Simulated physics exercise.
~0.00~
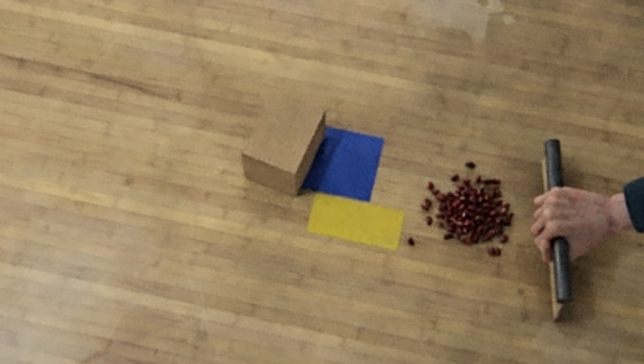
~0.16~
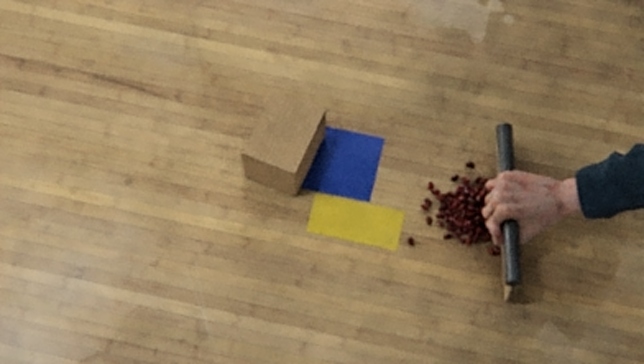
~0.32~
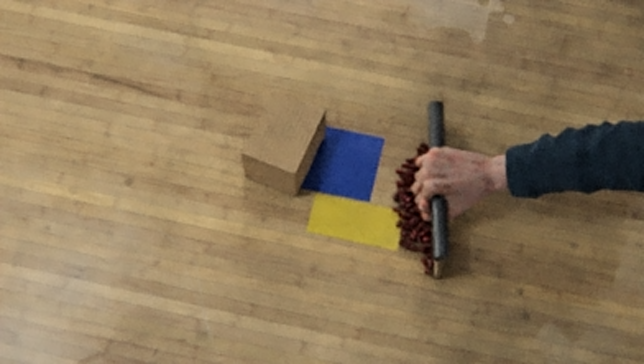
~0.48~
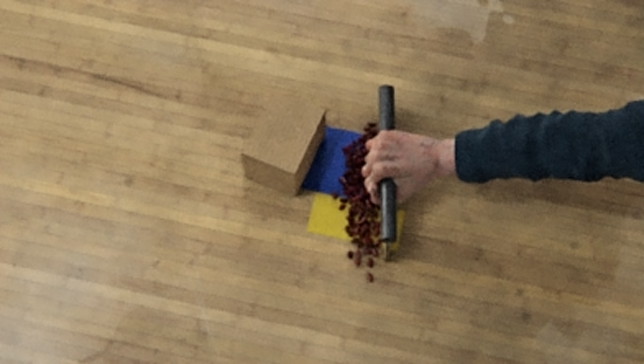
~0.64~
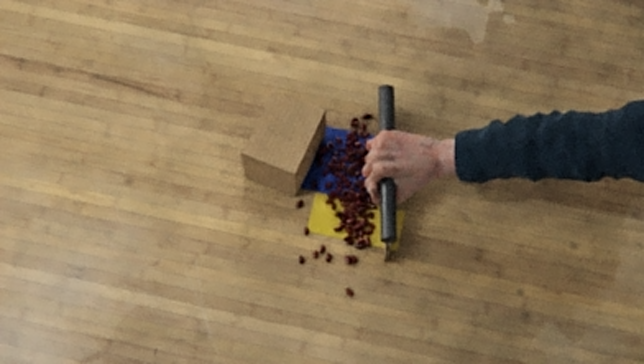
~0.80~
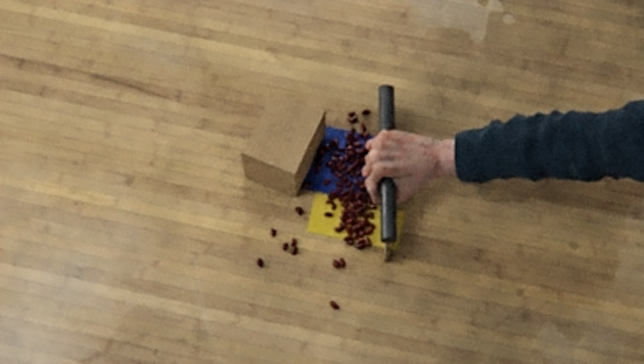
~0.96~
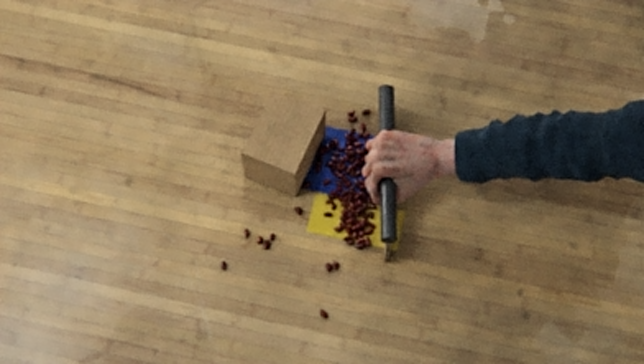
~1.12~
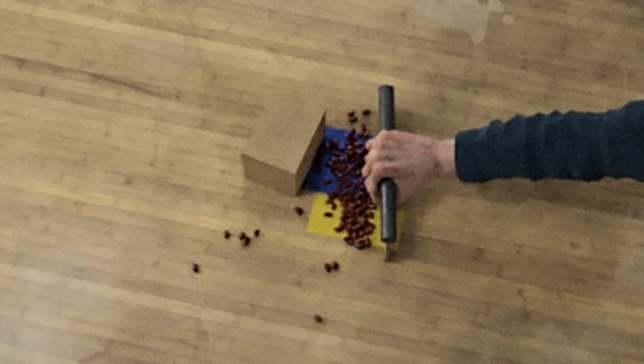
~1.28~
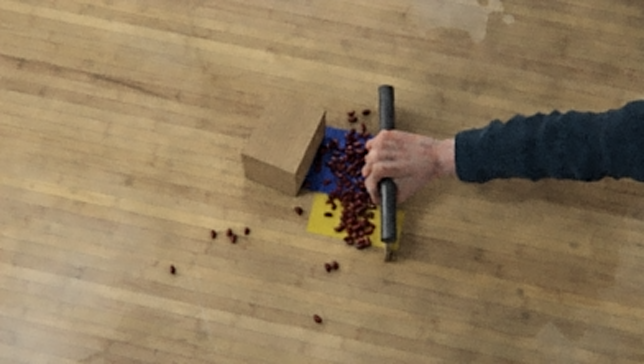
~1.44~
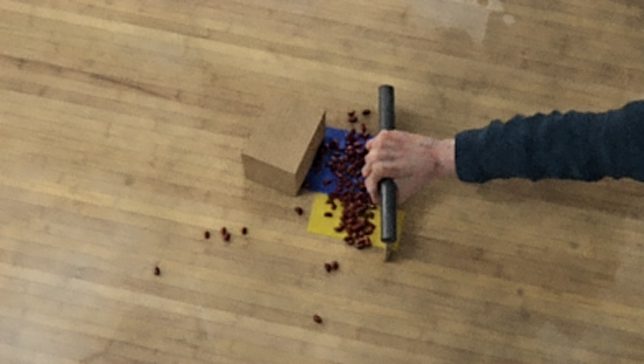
On a wooden surface, a hand scrapes beans left onto blue and yellow patches, scattering some beyond.
